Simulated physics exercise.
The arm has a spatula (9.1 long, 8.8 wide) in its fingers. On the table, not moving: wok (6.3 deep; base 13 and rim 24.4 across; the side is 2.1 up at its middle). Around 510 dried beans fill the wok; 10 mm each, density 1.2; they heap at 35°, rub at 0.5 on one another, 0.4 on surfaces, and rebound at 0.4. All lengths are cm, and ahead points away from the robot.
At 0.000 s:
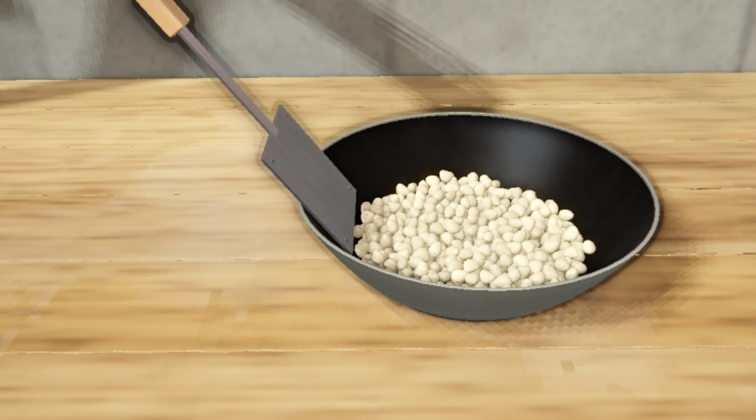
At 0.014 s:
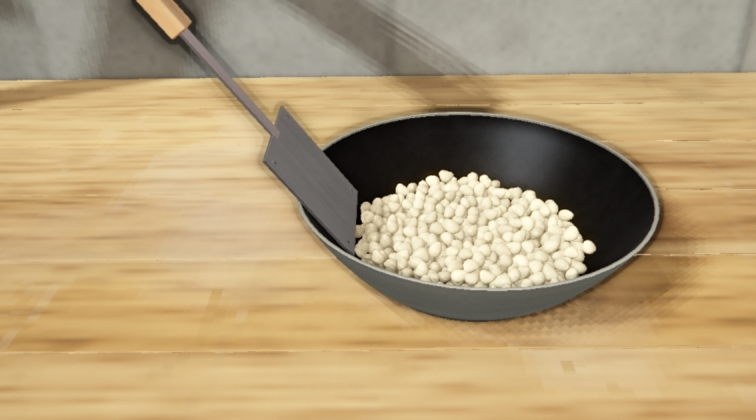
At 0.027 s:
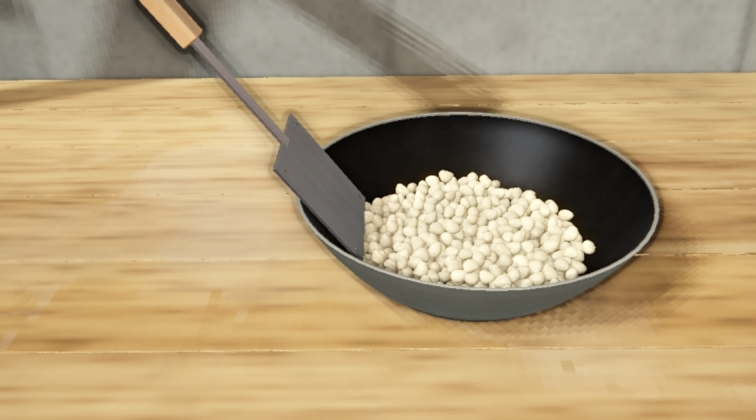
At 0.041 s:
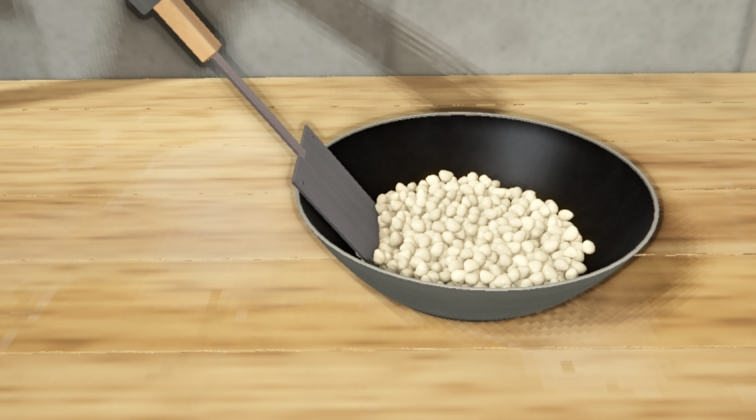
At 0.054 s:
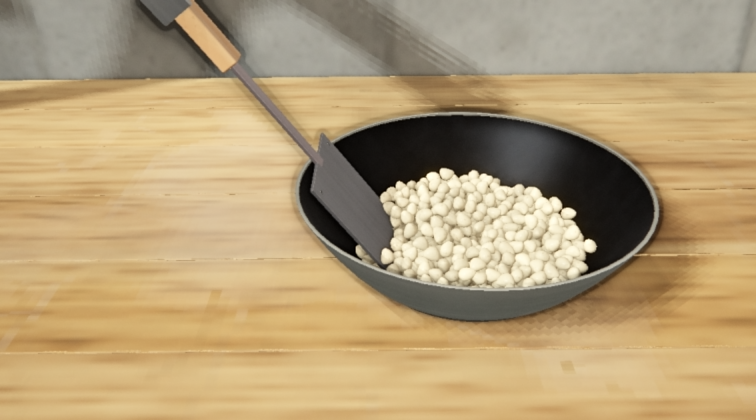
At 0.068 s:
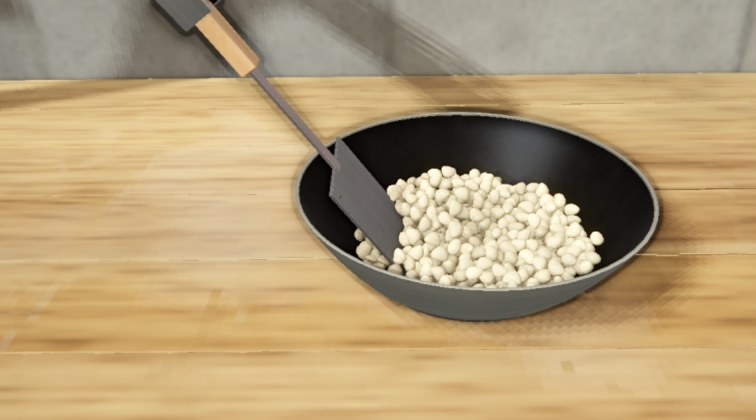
A spatula slides rightward into a wok of pale dried beans, pushing some aside.
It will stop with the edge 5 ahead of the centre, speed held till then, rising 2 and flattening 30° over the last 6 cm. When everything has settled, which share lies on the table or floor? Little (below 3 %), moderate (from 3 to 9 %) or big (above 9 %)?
Answer: Little; below 3 % of the dried beans finish on the table or floor.
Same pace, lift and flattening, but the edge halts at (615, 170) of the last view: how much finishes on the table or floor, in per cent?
Some 45 per cent.
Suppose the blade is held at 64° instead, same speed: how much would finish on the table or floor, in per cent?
It would be near 0 per cent.
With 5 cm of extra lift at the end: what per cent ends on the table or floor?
Some 5 per cent.
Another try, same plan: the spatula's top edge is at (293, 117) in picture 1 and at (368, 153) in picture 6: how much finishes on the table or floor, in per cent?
About 5 per cent.
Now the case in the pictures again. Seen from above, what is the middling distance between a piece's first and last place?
Some 3 cm.
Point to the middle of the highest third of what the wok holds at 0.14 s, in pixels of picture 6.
At about (524, 214).
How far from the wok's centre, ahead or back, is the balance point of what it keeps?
About 4.5 cm ahead.
After 0.10 s, sloping 53°, highest piece 8 above the table; 506 in the wok.
After 0.14 s, sloping 40°, highest piece 10 above the table; 506 in the wok.
After 0.36 s, sloping 24°, highest piece 7 above the table; 503 in the wok, 3 on the table or floor.
After 1.41 s, sloping 24°, highest piece 6 above the table; 502 in the wok, 4 on the table or floor.
In the end, 502 in the wok, 4 on the table or floor. That is 1 % on the table or floor.
